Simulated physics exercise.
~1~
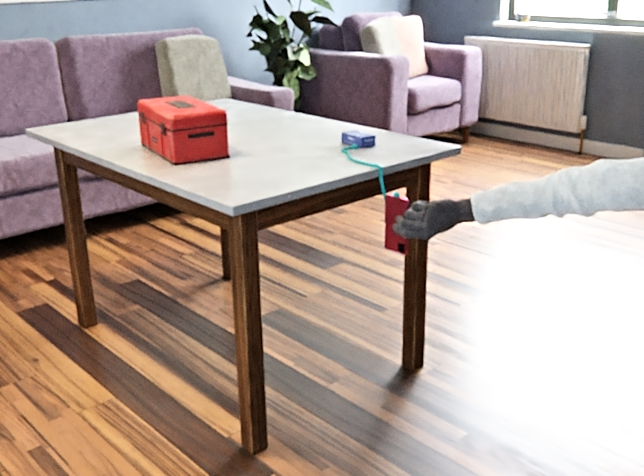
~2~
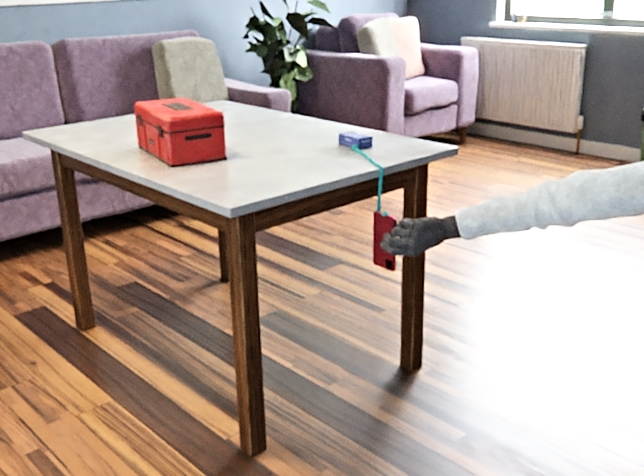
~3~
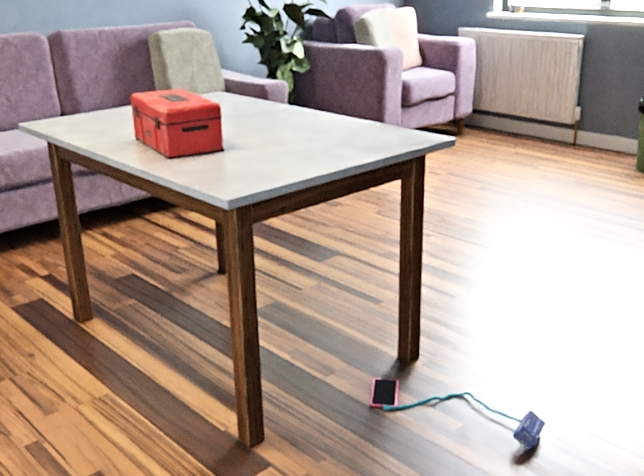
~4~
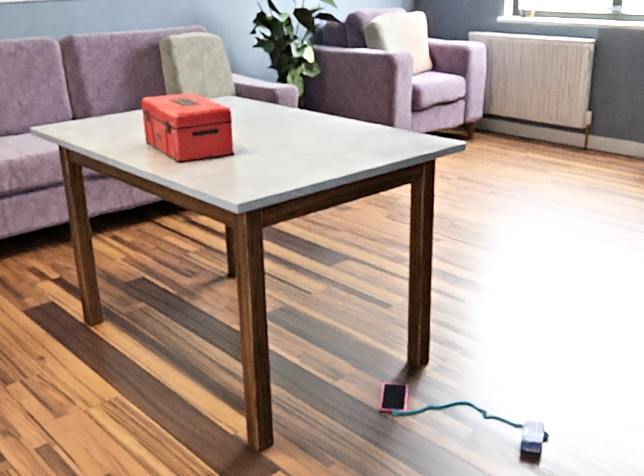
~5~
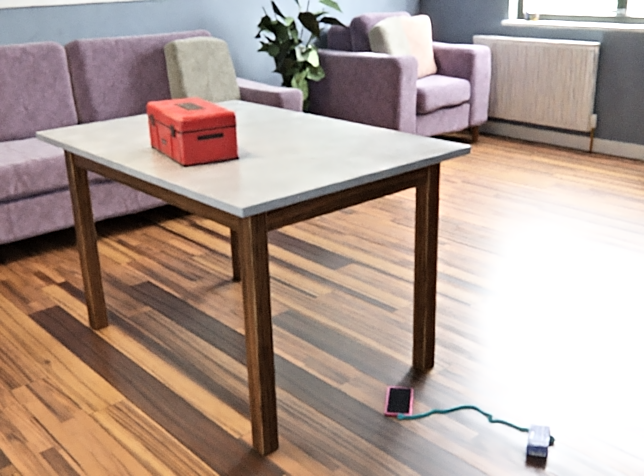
A gloved hand held a pink phone beside a table, tied by a teal cord to a small blue box on top, then let go; the phone dropped to the floor and the box followed, both lying there while the red toolbox stayed put.
